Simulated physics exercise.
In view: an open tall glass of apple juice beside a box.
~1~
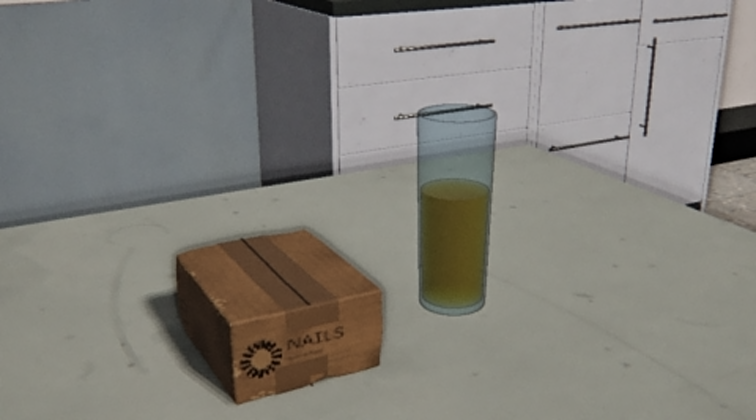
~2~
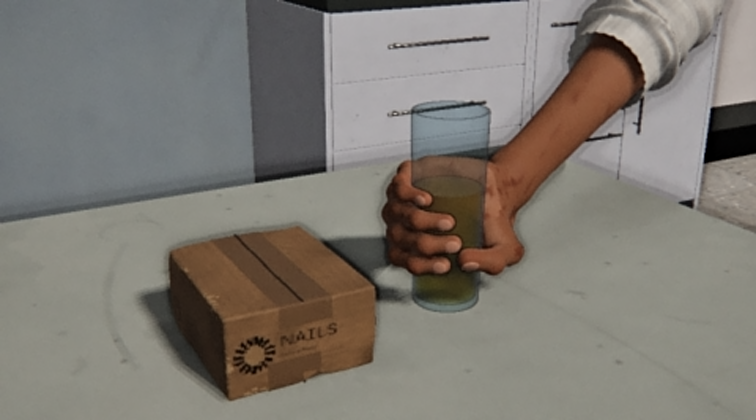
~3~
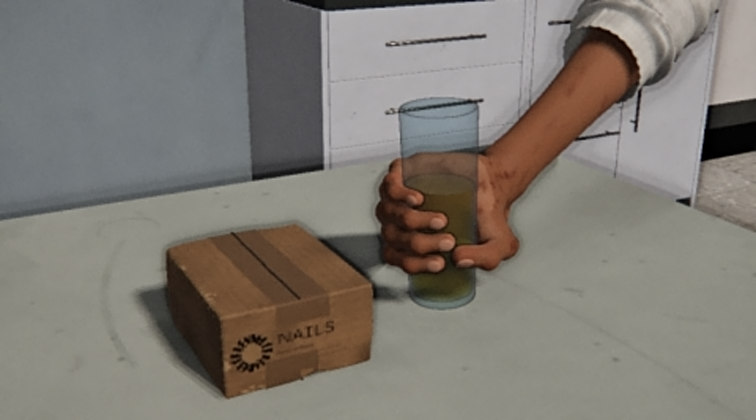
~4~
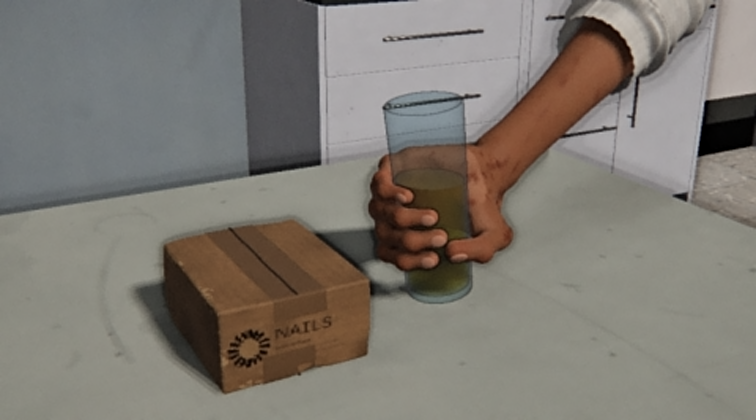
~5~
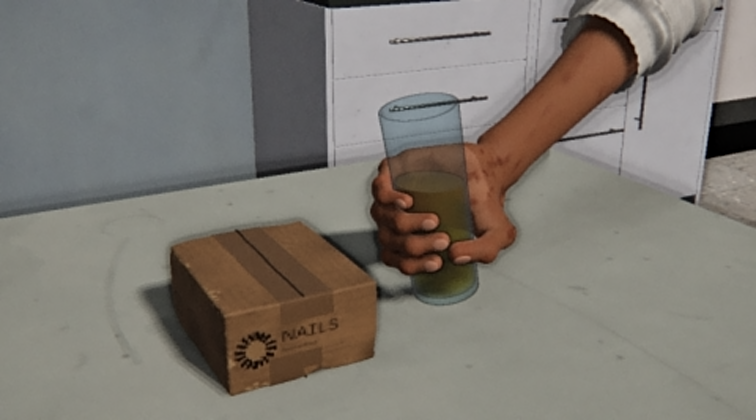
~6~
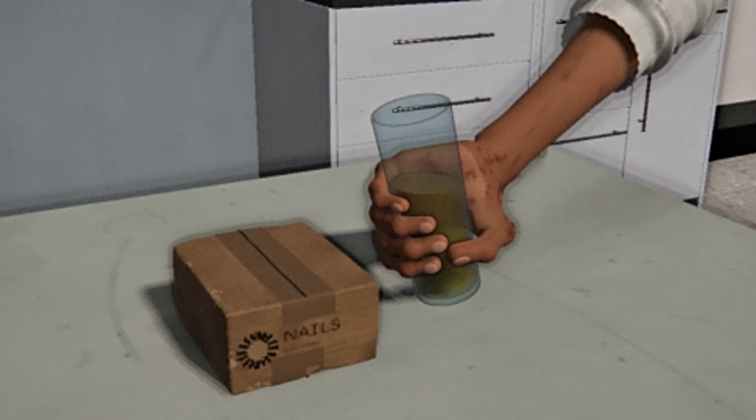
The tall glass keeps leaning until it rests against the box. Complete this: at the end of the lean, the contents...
At the end of the lean, the contents are all still in.
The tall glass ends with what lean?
Lean at rest: Roughly 50° from vertical.
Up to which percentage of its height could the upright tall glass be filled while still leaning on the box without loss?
Roughly 80 percent of its height.
Soon after, the tall glass leans by about 30°; nothing has left it.
Later, the tall glass leans by about 45°; nothing has left it.
In the end, the tall glass leans by about 50°, against the box; nothing has left it.
